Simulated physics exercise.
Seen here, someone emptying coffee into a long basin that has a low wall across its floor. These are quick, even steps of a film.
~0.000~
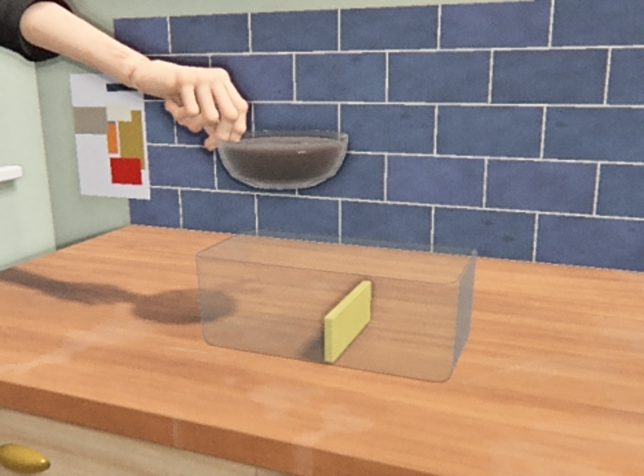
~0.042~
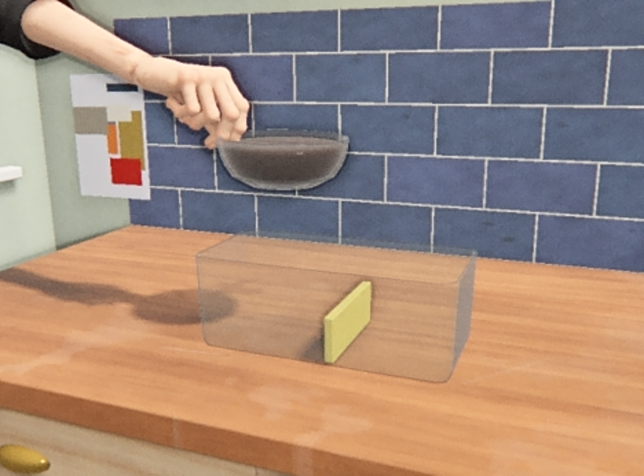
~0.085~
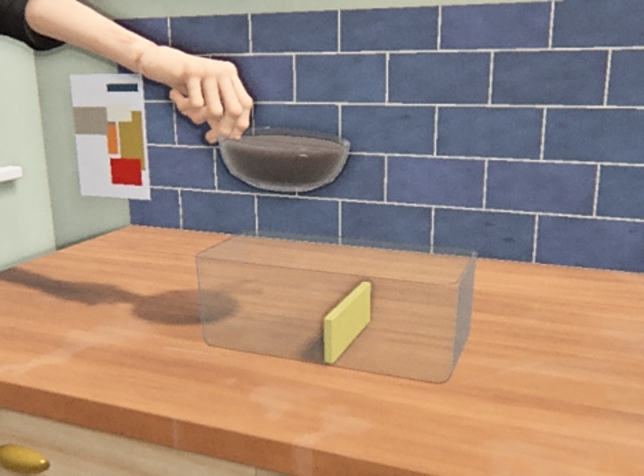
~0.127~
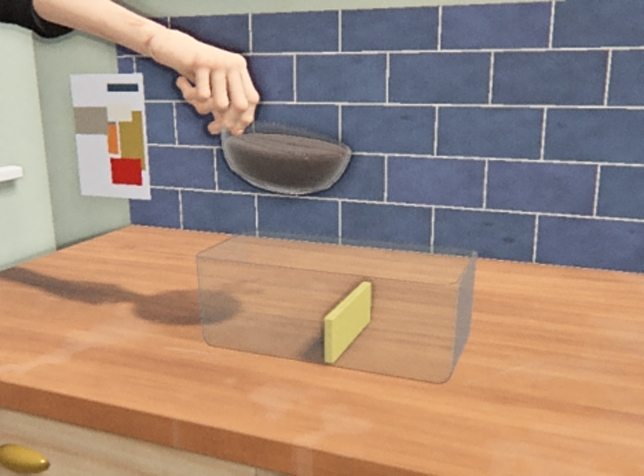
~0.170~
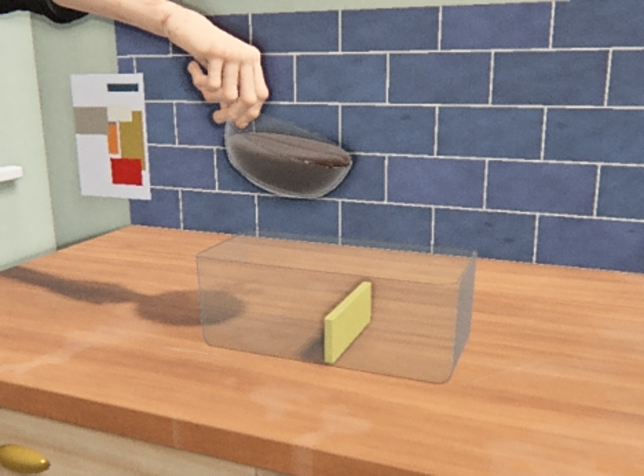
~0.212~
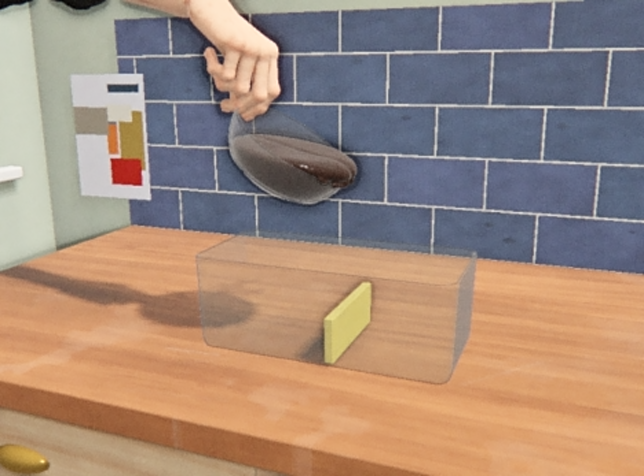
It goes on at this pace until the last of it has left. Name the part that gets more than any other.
It is the right-hand one.
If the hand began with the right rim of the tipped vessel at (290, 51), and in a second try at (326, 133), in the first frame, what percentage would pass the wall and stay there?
Near 40 % and 55 %.
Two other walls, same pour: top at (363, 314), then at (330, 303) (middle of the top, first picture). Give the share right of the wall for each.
First some 50, then 80 per cent.
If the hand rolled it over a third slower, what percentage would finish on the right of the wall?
Close to 80 per cent.
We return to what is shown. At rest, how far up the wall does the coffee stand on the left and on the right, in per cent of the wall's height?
Left about 10, right about 40.
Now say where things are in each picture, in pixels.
Tilt 0°; pouring edge (343, 140); surface from (231, 141) to (342, 145); the long basin's rim runs from (222, 243) to (467, 267); the wall's top is at (349, 300), in the first picture.
Tilt 2°; pouring edge (344, 142); surface from (231, 141) to (343, 147), in the second picture.
Tilt 6°; pouring edge (345, 148); surface from (233, 138) to (344, 150), in the third picture.
Tilt 13°; pouring edge (346, 157); surface from (235, 136) to (346, 154), in the fourth picture.
Tilt 23°; pouring edge (346, 168); surface from (238, 135) to (346, 160); 3 per cent is over the edge, in the fifth picture.
Tilt 34°; pouring edge (344, 182); surface from (242, 136) to (329, 160); 10 per cent is over the edge, in the sixth picture.
Then, 0.46 s in, the tilt is 97° and 5 per cent is still to pour, 4 is left of the wall and 64 right of it.
Then, 0.64 s in, the tilt is 102° and 0 per cent is still to pour, 17 is left of the wall and 67 right of it.
Then, 0.83 s in, the tilt is 102° and 0 per cent is still to pour, 27 is left of the wall and 70 right of it.
Then, 1.04 s in, the tilt is 102° and 0 per cent is still to pour, 29 is left of the wall and 69 right of it.
Finally, 29 per cent lies left of the wall, 69 right of it and 2 outside.
